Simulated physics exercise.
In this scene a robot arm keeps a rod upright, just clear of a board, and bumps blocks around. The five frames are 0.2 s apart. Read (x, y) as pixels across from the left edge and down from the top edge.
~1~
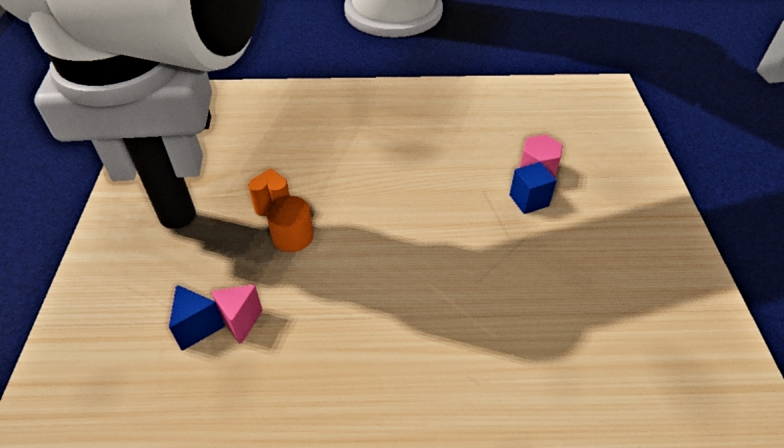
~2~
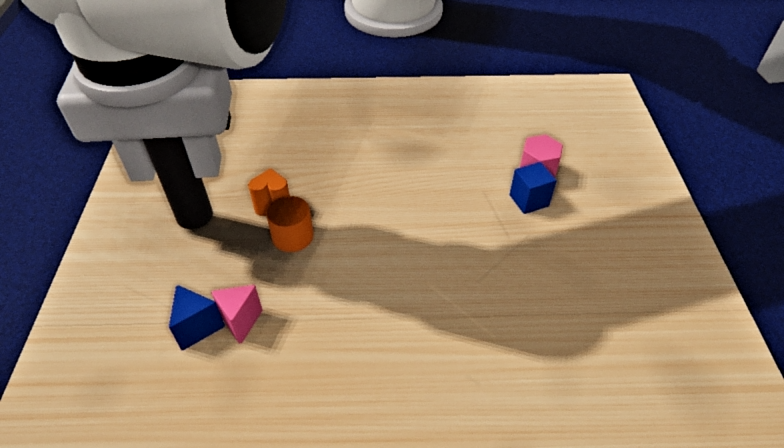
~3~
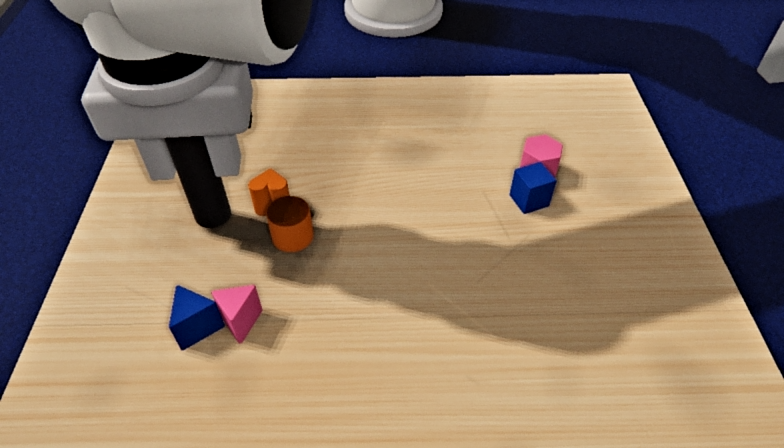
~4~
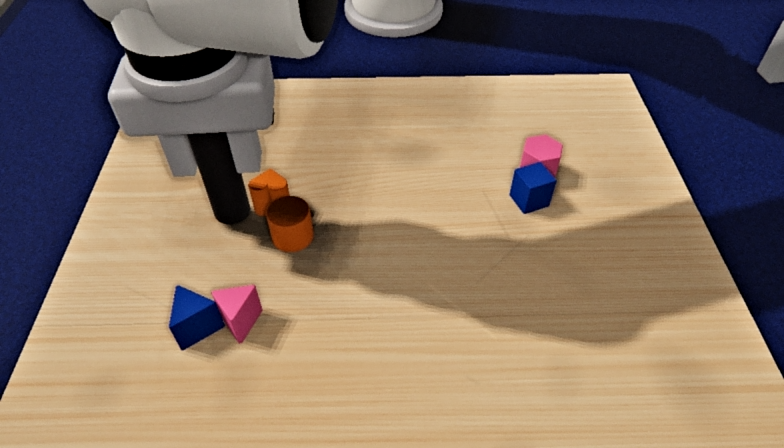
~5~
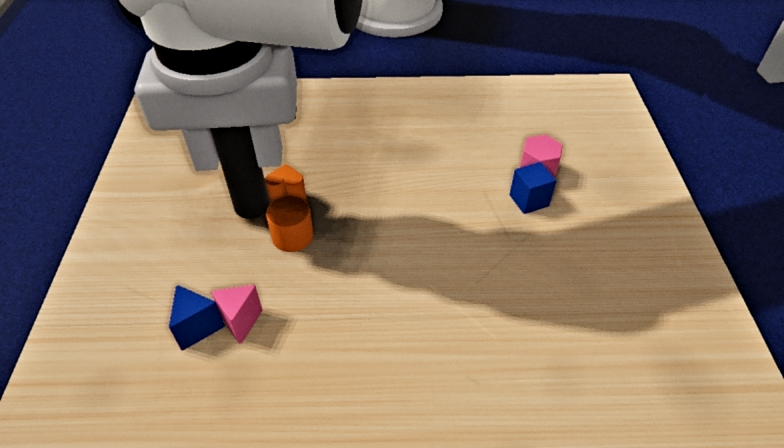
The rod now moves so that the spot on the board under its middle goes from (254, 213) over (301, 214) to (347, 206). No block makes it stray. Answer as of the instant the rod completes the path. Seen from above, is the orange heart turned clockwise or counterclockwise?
From the top, the block rotates counterclockwise.
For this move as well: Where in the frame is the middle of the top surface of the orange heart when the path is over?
Its top face will be centred at roughly (333, 159).
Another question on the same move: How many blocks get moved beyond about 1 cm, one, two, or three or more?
It moves two blocks.
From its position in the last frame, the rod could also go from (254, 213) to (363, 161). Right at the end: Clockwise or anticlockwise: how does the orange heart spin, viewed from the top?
Direction: Clockwise.
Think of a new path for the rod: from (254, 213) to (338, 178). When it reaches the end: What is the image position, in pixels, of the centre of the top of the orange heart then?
Near (370, 154).
The first path, step by step. Halfway along, rod (300, 206); orange heart (318, 165), turned 65° anticlockwise; orange disc (300, 216).
At the end, rod (347, 199); orange heart (333, 159), turned 140° anticlockwise; orange disc (300, 216).
